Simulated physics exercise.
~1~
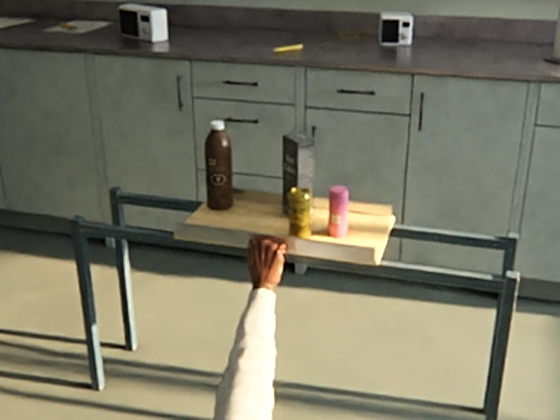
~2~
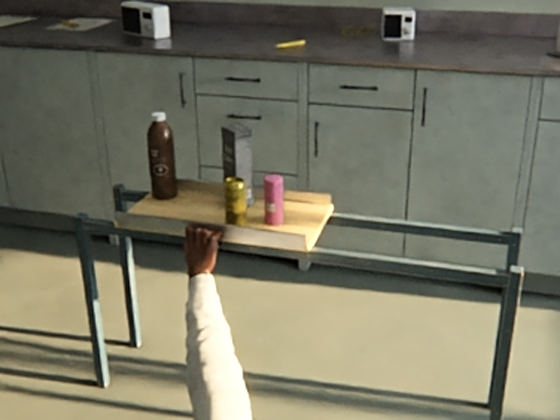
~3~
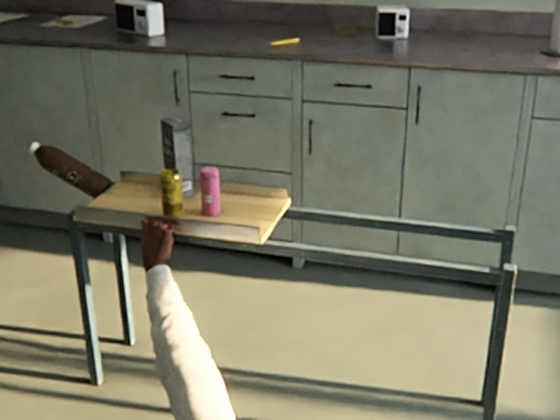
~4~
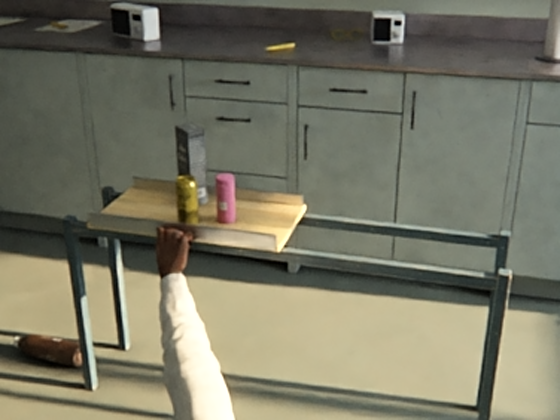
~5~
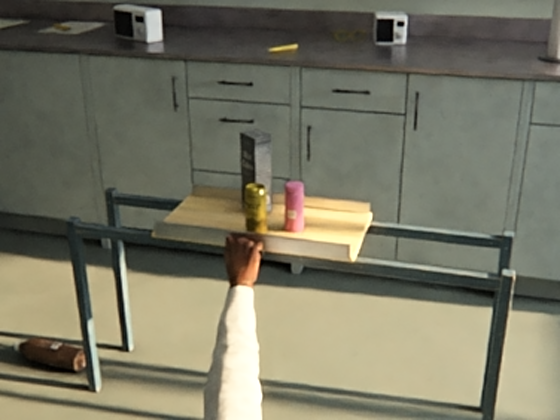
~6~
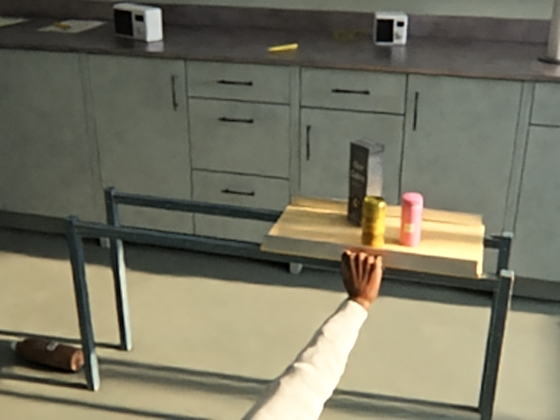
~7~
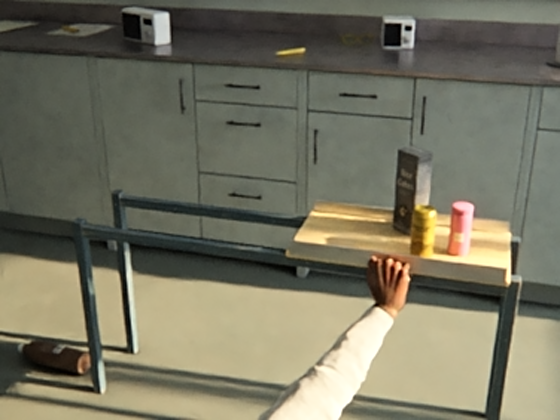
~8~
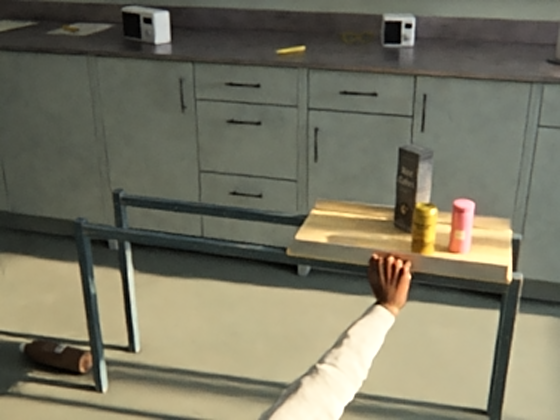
A brown bottle tipped off the left side of a wooden tray and landed on the floor as a hand slid the tray left, then right along its rails, where it stopped with the grey carton, yellow can and pink shaker still upright.
